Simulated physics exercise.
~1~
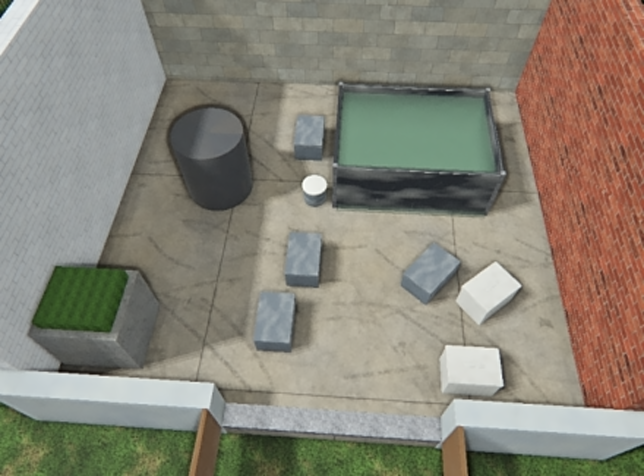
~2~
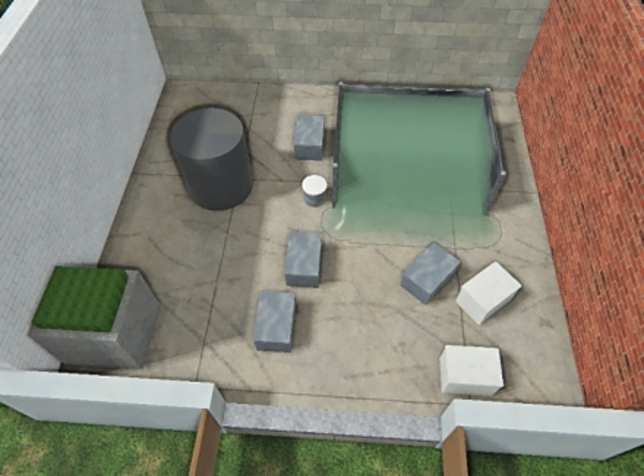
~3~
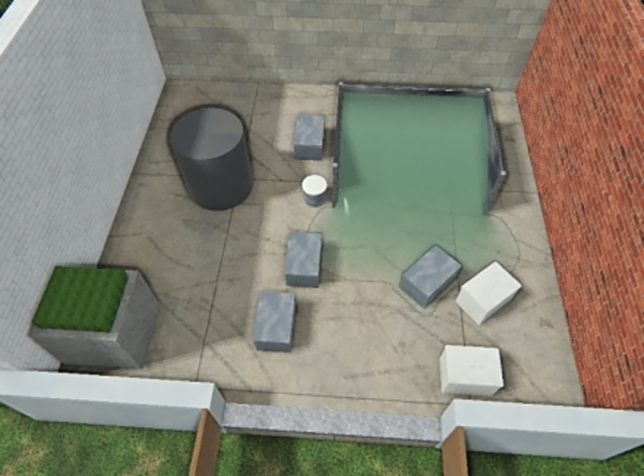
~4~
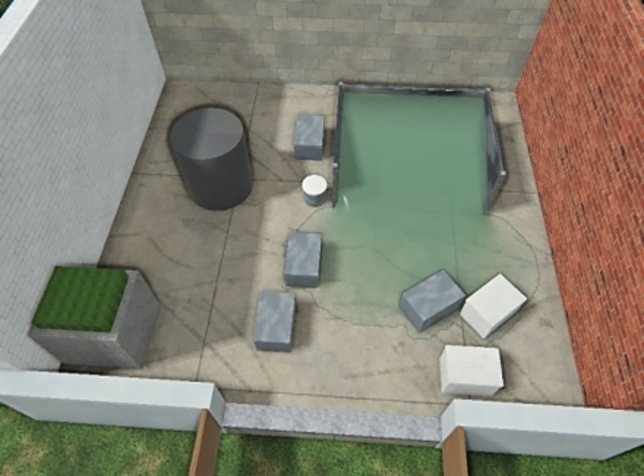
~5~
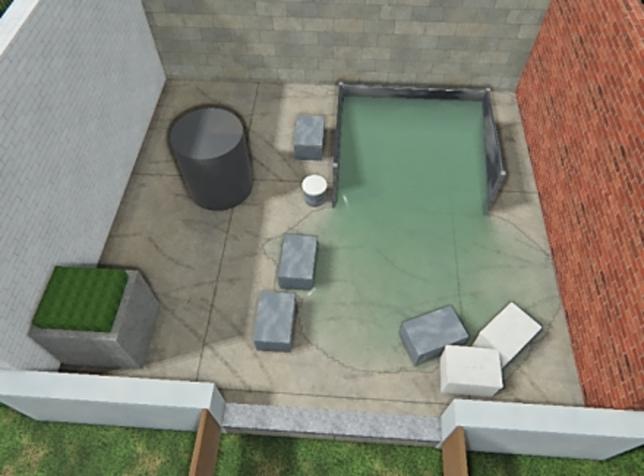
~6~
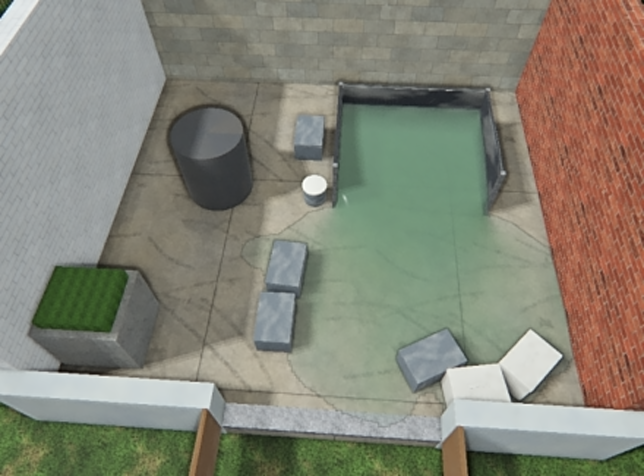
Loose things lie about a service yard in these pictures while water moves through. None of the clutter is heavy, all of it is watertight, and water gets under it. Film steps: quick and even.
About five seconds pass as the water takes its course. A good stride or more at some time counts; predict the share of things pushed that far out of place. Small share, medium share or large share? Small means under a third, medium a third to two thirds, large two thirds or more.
A large share.
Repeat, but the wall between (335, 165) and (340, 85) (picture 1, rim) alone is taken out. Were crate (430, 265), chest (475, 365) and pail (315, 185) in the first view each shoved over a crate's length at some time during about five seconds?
Results in order: Stayed short / stayed short / cleared that distance.
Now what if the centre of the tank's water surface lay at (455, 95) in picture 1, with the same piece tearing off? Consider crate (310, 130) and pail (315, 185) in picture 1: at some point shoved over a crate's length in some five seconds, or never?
The first one fell short, the second fell short.
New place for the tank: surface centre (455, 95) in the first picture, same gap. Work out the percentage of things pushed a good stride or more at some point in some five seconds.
Roughly 70 %.
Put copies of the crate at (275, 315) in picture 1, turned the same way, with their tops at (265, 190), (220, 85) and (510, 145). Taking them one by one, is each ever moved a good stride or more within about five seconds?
First remains in place, second remains in place, third driven off.
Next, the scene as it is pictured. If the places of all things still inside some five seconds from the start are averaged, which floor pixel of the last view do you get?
Roughly at (277, 243) in the last view.
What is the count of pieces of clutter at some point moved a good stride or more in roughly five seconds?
5.
A moment on, 3 of 7 are well off their spots; 3 afloat.
Next, 4 of 7 are well off their spots; 3 afloat.
Later, 4 of 7 are well off their spots; 2 afloat.
In the end, 5 of 7 are well off their spots, and 5 have been at some point; 2 afloat.
